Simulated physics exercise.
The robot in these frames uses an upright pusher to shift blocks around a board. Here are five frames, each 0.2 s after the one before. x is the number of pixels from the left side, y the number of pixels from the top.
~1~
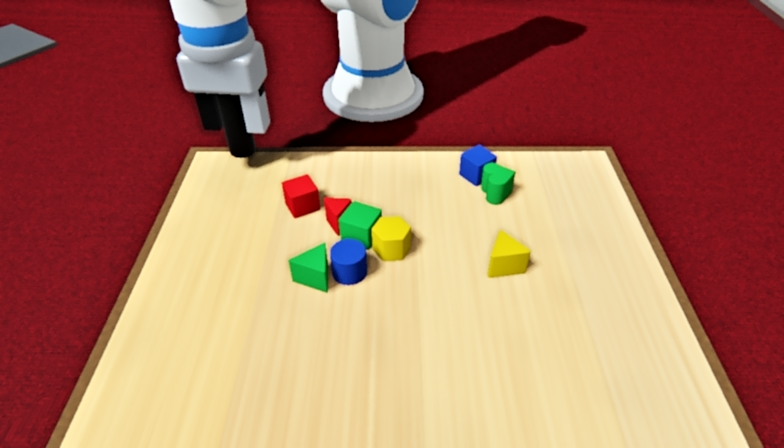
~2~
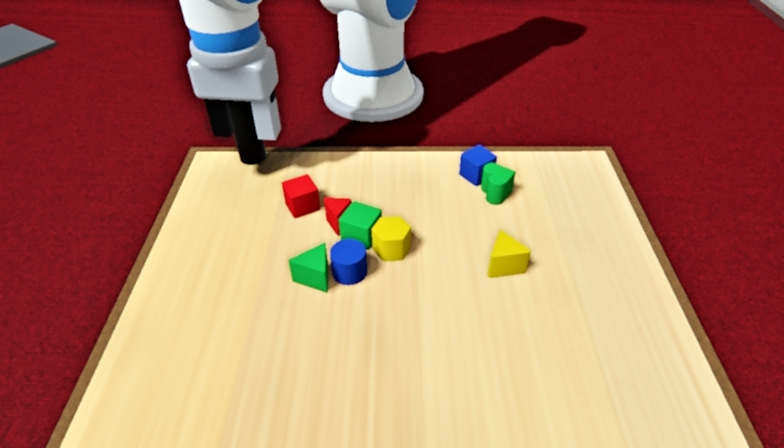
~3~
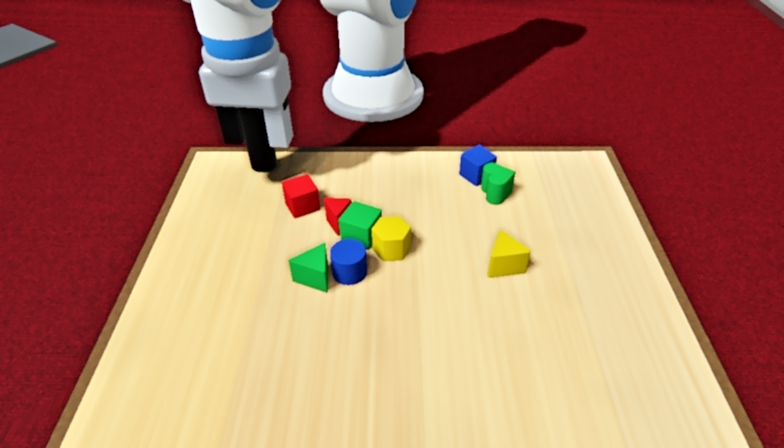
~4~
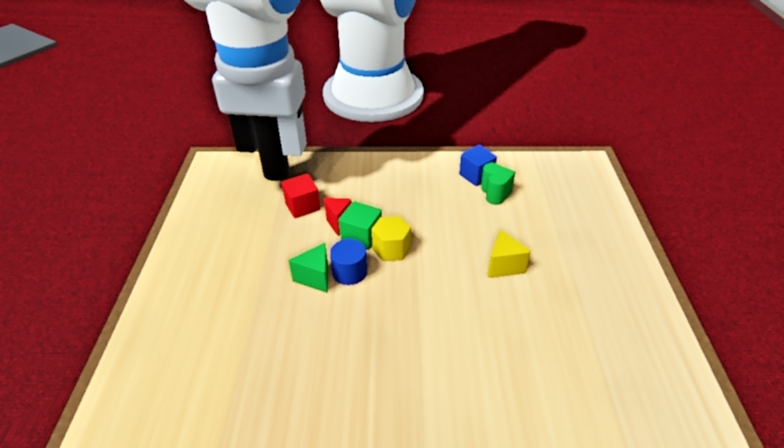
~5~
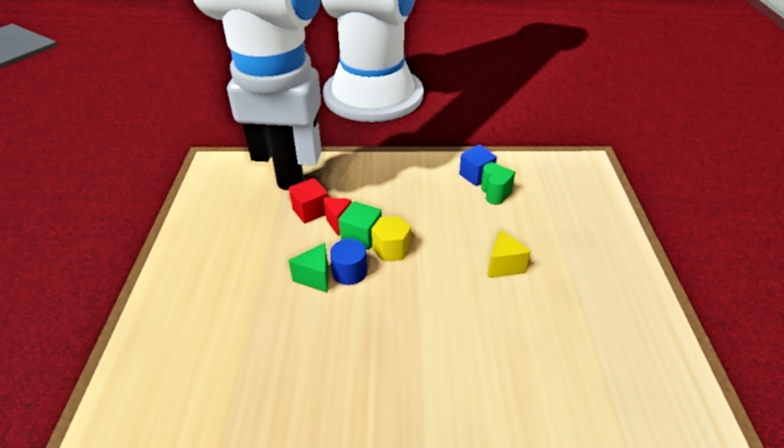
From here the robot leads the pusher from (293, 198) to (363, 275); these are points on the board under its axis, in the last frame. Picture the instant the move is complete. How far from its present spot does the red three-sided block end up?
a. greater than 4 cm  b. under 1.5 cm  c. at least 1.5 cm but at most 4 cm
Option a.
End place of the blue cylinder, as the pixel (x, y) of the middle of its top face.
It will likely be found at (362, 280).
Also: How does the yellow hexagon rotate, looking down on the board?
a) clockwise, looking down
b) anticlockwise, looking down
I'll go with a - clockwise, looking down.
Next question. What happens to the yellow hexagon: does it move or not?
It gets pushed out of place.
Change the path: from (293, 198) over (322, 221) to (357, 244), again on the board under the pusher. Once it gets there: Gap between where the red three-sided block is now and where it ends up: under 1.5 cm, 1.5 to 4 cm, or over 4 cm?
Over 4 cm.
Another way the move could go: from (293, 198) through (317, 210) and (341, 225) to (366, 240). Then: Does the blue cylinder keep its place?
It seems not.
What follows on the original path. One third of the way, pusher (313, 206); red square block (340, 206), turned 50° anticlockwise; red three-sided block (369, 212); green square block (389, 224); yellow hexagon (416, 240).
Two thirds of the way, pusher (337, 232); red square block (366, 215), turned 95° anticlockwise; red three-sided block (390, 205); green square block (402, 225), turned 25° clockwise; yellow hexagon (424, 244), turned 25° clockwise.
At the end, pusher (362, 260); red square block (366, 215), turned 100° anticlockwise; red three-sided block (390, 205); blue cylinder (362, 280); green square block (402, 225), turned 25° clockwise; yellow hexagon (424, 244), turned 25° clockwise.
